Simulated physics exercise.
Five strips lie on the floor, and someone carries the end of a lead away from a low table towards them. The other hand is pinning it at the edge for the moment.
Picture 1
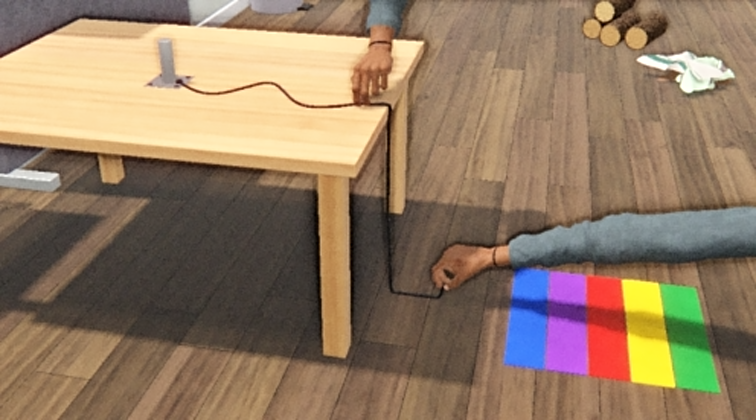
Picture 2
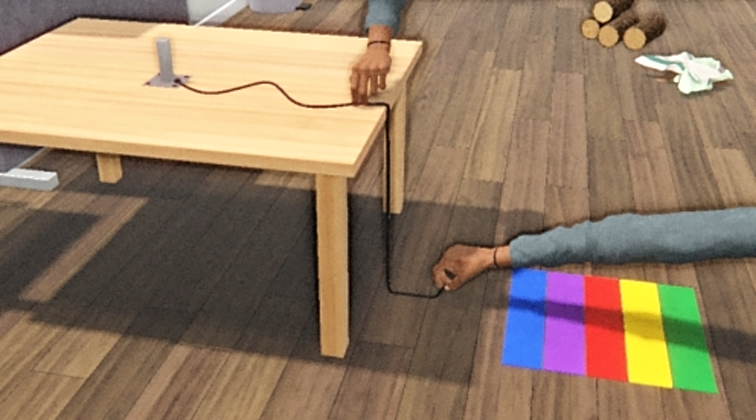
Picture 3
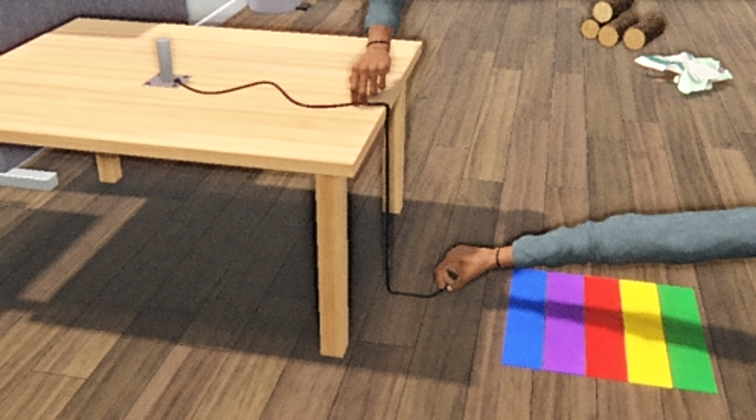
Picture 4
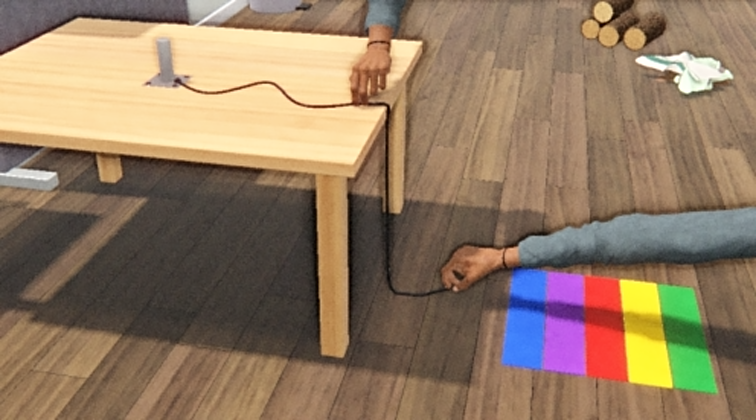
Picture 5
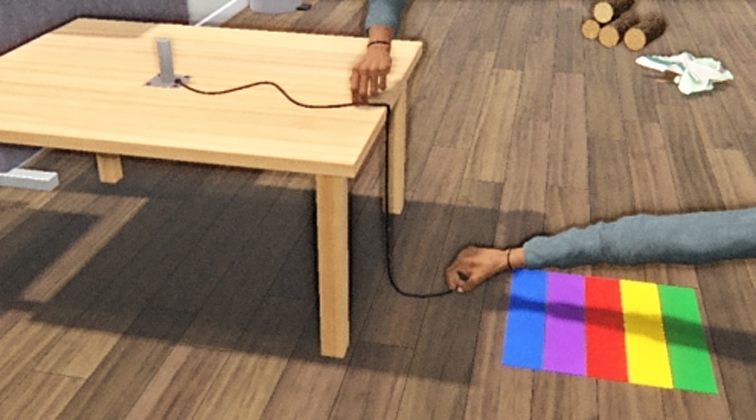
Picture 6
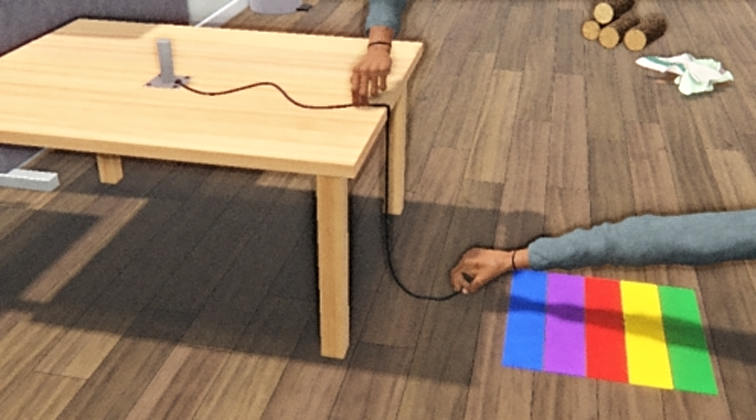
On a wood-plank floor beside a low table, one hand presses a dark lead at the table's edge while another holds its end near five coloured strips. The lower hand draws the end slightly to the right, towards the blue strip, and the hanging lead shifts a little while the upper hand stays put.
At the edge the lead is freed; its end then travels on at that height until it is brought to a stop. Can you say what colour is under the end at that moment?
Yes, it is yellow.
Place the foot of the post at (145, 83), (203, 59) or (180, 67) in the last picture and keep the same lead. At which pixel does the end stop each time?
Per try, approx.: (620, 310); (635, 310); (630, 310).
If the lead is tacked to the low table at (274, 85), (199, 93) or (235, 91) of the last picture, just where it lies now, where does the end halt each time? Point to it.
About (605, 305), (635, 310) and (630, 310).
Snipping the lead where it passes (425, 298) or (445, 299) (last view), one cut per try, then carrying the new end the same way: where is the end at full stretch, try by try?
First try near (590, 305), second near (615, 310).
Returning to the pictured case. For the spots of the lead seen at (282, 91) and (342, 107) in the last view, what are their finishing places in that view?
(312, 97) and (395, 116).
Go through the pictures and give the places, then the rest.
In the first frame, end (443, 285); blue (526, 347); purple (567, 352); red (608, 357); yellow (651, 363); green (694, 369).
In the second frame, end (444, 286); lead through (199, 92) (275, 85) (318, 107) (387, 128) (388, 208) (388, 280).
In the third frame, end (446, 286).
In the fourth frame, end (453, 287); lead through (199, 92) (275, 85) (318, 107) (387, 128) (387, 208) (389, 280).
In the fifth frame, end (457, 288).
In the sixth frame, end (462, 289); lead through (199, 93) (276, 86) (319, 108) (387, 129) (387, 209) (397, 281).
Early on, end near (579, 303); over purple.
Midway, end near (622, 309); over red.
At the end of the slack, end near (645, 312); over yellow. It gets as far as the yellow strip.
